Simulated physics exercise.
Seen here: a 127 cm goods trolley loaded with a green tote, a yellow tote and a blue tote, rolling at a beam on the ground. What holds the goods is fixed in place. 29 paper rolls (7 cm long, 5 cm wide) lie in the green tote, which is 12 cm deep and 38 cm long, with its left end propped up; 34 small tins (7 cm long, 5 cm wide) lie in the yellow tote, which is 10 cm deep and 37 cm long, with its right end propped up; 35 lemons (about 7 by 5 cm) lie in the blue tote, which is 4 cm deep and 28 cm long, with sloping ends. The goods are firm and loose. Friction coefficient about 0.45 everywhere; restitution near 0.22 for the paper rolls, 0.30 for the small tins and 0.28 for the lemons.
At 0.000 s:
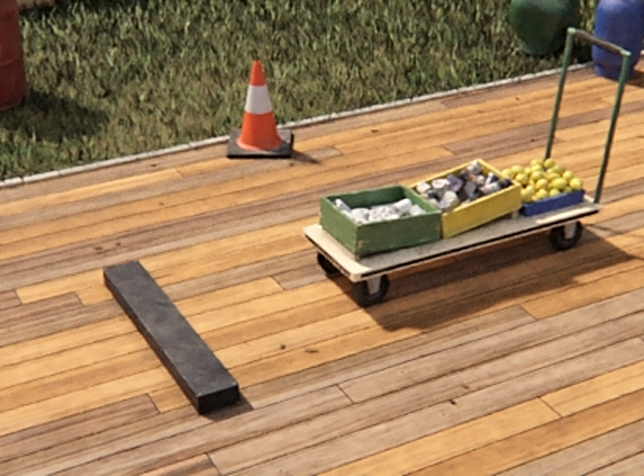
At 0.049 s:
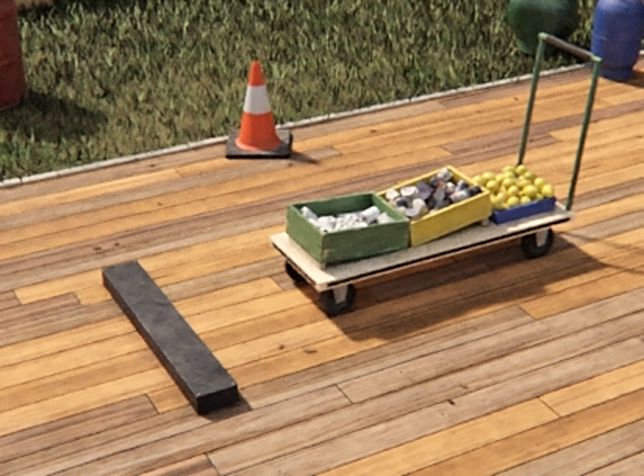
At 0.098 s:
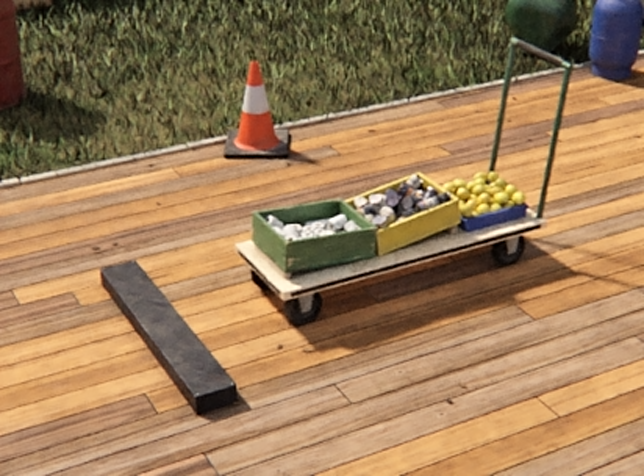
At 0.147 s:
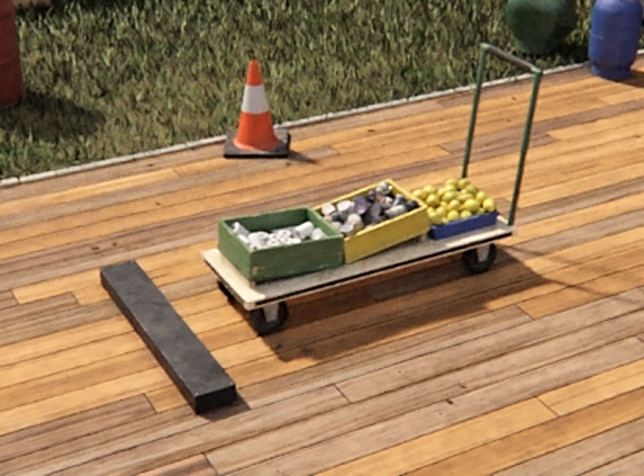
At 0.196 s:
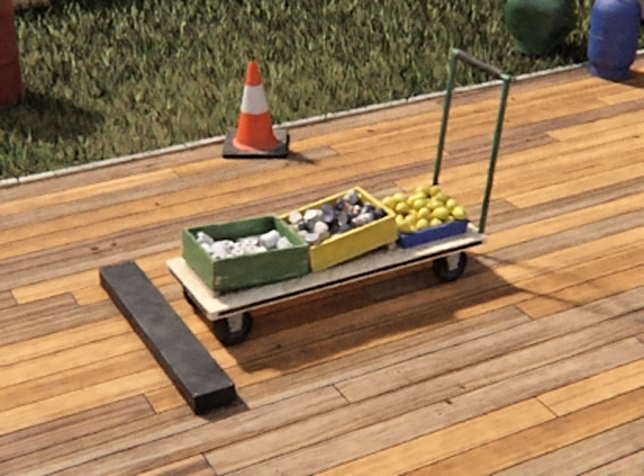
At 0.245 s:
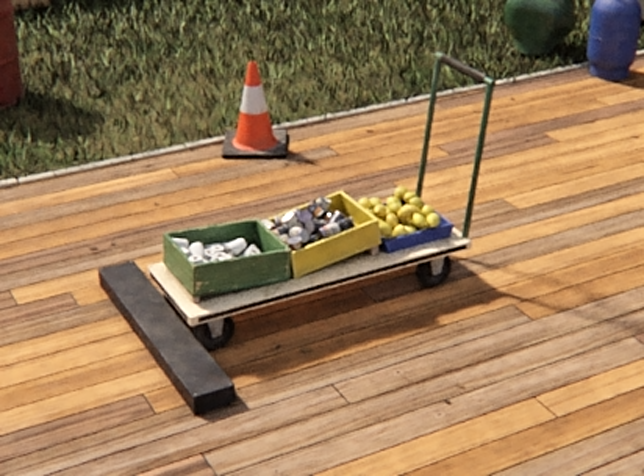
To begin with, a flat trolley carrying green, yellow and blue totes of loose goods stands on wooden decking, to the right of a dark beam. It rolls leftward, steadily closing the gap past an orange cone, then halts against the beam with the goods still in their totes.
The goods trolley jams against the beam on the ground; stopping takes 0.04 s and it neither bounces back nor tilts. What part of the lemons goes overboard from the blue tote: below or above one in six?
The blue tote loses more than one in six of its lemons.
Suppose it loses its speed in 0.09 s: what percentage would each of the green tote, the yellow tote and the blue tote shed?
Then green tote 0, yellow tote 10, blue tote 20 per cent.
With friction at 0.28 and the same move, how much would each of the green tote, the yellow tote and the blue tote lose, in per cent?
Then green tote 0, yellow tote 20, blue tote 30 per cent.
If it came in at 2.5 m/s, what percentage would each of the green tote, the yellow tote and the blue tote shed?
In that case green tote 0, yellow tote 20, blue tote 20 per cent.
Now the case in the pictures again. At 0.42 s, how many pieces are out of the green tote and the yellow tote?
Out by then, roughly: Green tote 0, yellow tote 4.
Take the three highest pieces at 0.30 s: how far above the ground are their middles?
Some 44 cm up.
After 0.30 s, 0 of 29 out of the green tote, 0 of 34 out of the yellow tote and 2 of 35 out of the blue tote.
After 0.42 s, 0 of 29 out of the green tote, 4 of 34 out of the yellow tote and 7 of 35 out of the blue tote.
After 0.65 s, 1 of 29 out of the green tote, 9 of 34 out of the yellow tote and 9 of 35 out of the blue tote.
Outcome (at 1.16 s), 1 of 29 out of the green tote, 9 of 34 out of the yellow tote and 9 of 35 out of the blue tote. Asked share, 9 of 35, 26 per cent.
